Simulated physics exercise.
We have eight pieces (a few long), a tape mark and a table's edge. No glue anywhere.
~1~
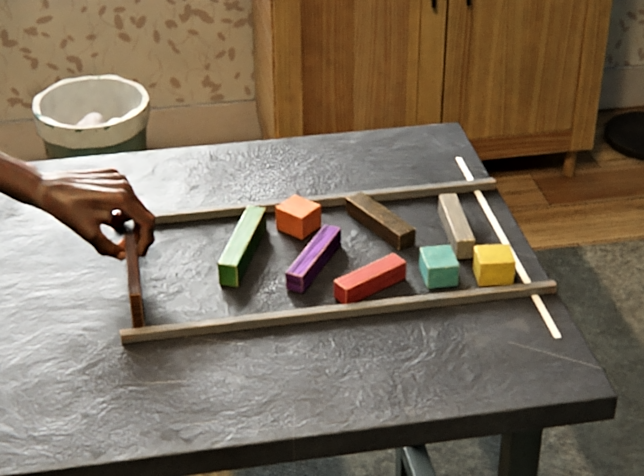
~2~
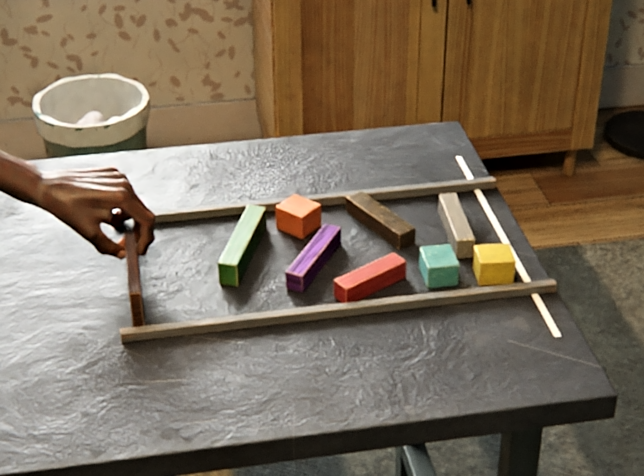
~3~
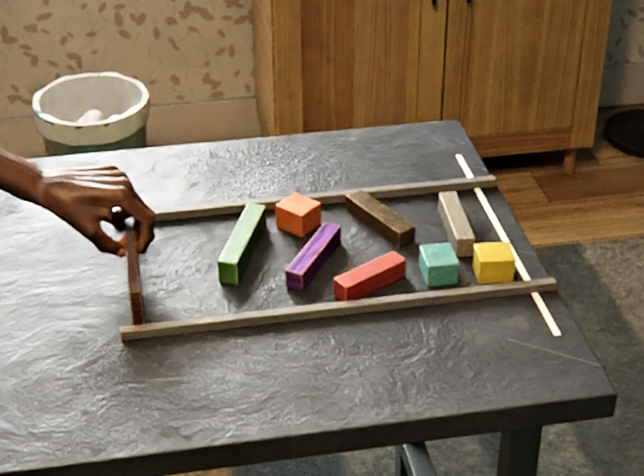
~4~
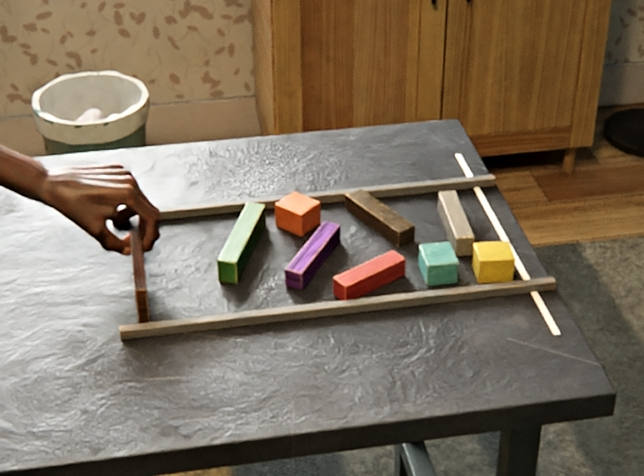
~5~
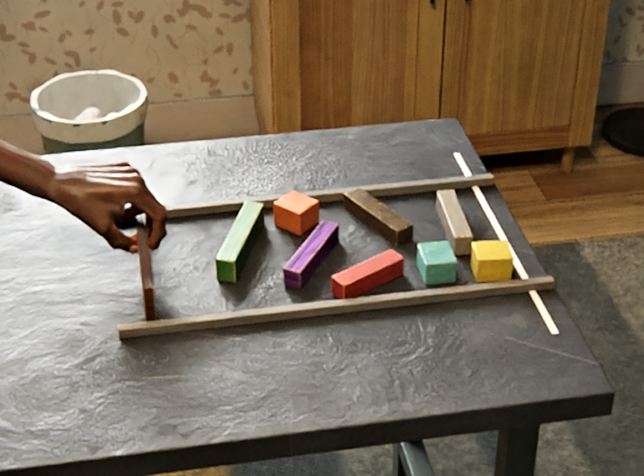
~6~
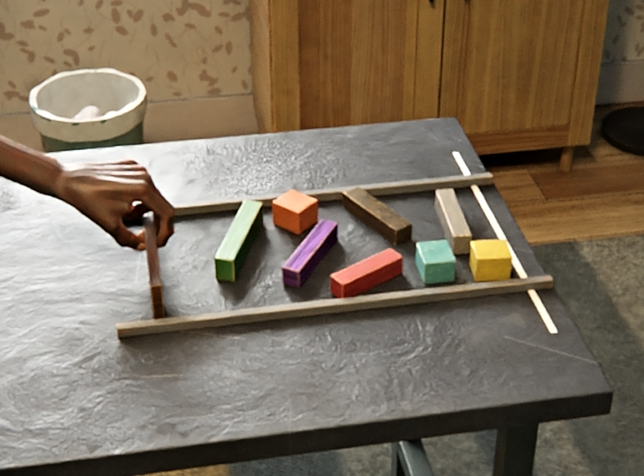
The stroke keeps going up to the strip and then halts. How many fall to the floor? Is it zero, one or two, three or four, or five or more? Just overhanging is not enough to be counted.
The count of pieces that drop is at least five, then.
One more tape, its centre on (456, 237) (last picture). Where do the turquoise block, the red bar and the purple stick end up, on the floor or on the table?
One by one: The turquoise block topples, the red bar holds its spot, the purple stick holds its spot.
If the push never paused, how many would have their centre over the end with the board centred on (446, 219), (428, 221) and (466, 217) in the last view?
Past-the-end tally - position 1: 2, position 2: 1, position 3: 4.
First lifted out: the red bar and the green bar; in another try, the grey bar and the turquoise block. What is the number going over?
Count of fallen: 4 / 5.
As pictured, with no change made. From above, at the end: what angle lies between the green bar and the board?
I'd estimate about 0 degrees.
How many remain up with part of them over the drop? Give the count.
Overhanging ones - 0.
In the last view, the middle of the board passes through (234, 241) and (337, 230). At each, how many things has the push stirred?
I make it 1 at the first spot and 6 at the other.
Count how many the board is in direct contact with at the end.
The count in contact is 1.
A little later, none off yet; yellow block at rest near (491, 261); grey bar at rest near (453, 221); turquoise block at rest near (435, 262).
Next, none off yet; yellow block at rest near (494, 260); grey bar at rest near (453, 221); turquoise block shifted a little near (454, 260).
Later still, one off so far; yellow block dropping near (576, 329); grey bar shifted about its own width near (507, 222); turquoise block shifted well along near (539, 249).
When it is over, the number that fall off is five or more; down, orange block, purple stick, red bar, black bar, turquoise block, grey bar and yellow block.
